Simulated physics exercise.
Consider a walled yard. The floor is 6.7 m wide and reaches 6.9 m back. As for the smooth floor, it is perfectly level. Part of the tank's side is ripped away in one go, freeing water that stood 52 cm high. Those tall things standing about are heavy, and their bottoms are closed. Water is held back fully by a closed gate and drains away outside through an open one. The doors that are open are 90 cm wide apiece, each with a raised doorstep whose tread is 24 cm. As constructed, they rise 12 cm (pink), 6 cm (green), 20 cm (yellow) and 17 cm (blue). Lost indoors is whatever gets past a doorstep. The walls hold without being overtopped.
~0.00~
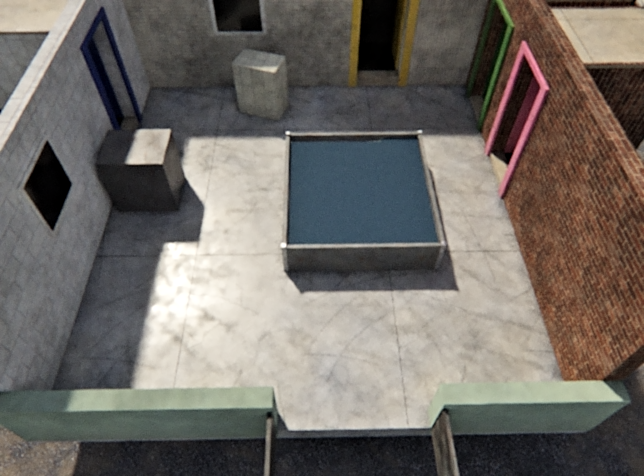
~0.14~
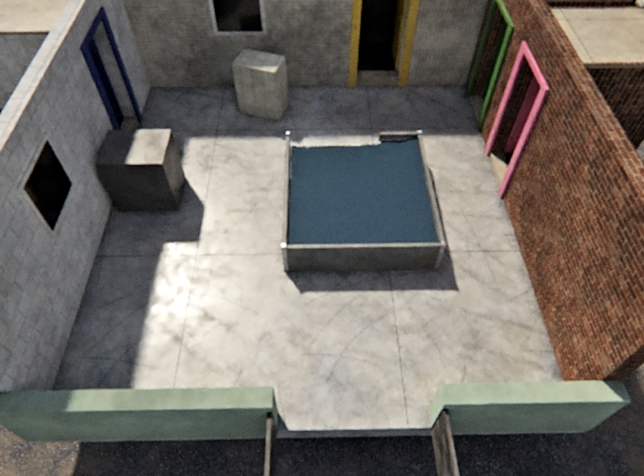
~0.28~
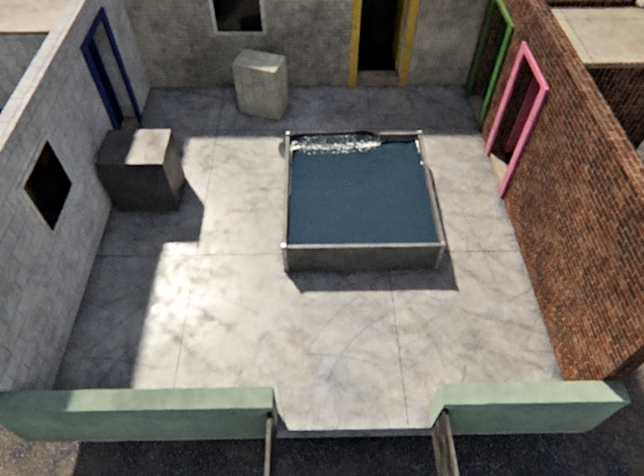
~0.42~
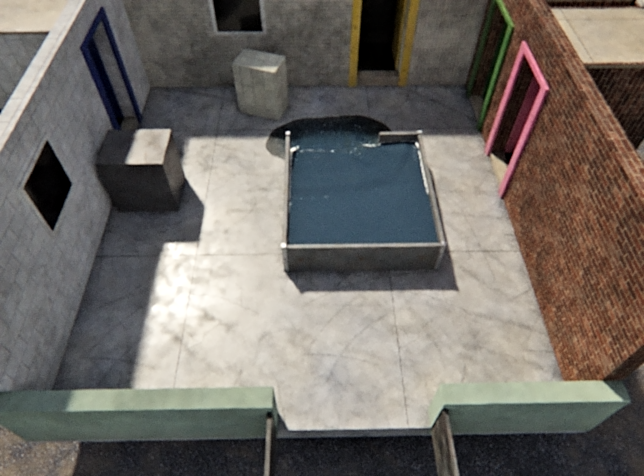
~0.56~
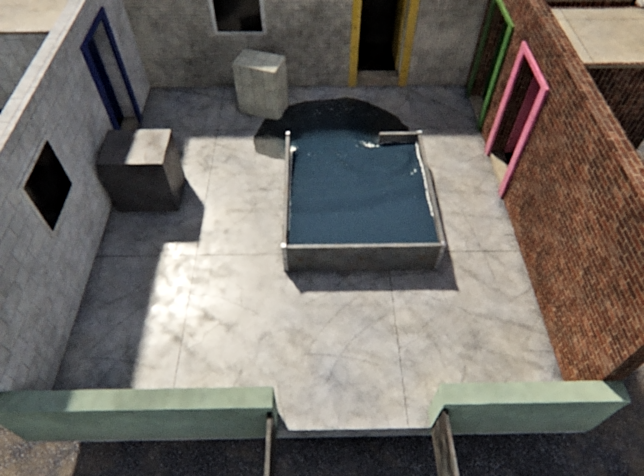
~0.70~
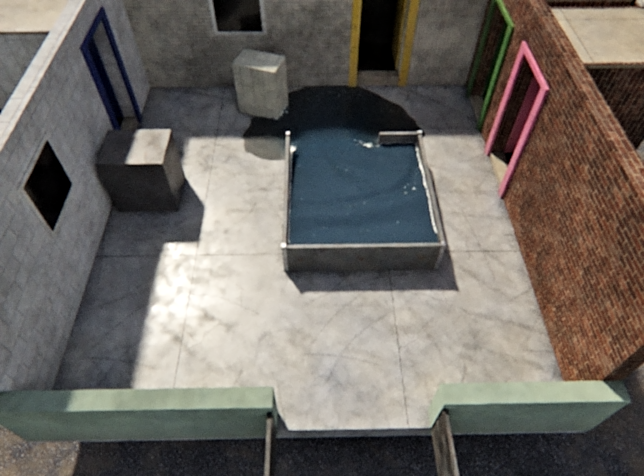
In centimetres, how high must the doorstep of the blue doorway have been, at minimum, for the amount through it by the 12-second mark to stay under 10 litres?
It must have been at least 13 cm high.
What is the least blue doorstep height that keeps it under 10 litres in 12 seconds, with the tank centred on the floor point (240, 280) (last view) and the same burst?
12.5 cm or thereabouts.
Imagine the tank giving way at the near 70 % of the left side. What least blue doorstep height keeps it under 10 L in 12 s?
About 6.5 cm.
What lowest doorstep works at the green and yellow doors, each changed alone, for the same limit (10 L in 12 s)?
You'd want some 20 cm at green and some 22 cm at yellow.
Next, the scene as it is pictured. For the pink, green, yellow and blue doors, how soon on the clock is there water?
Reading them off: Pink 3.2 s, then green 2.2 s, then yellow 0.8 s, then blue 2.6 s.
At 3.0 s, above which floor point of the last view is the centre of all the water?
The centre of all the water is around (332, 148).
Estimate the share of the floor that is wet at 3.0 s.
About 30 per cent.
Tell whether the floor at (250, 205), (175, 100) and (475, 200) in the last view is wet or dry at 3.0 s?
Status: Clear / submerged / clear.
After 1.4 s water covers 15 % of the floor, deepest (38 cm) near (304, 92); it has not reached the blue door.
After 3.0 s water covers 30 % of the floor, deepest (30 cm) near (464, 86); 12 cm at the blue door, 0 litres in over its 17 cm doorstep.
After 12.0 s water covers 95 % of the floor, deepest (10 cm) near (570, 405); 9 cm at the blue door, 1 litre in over its 17 cm doorstep.
At the blue door as built, the water arrived by 2.7 s and peaked near 16 cm at 3.6 s.
Run again over the same 12 s with other heights there, 27 litres in over 10.5 cm, 5 litres over 14 cm. The limit of 10 litres is kept from about 13 cm up.
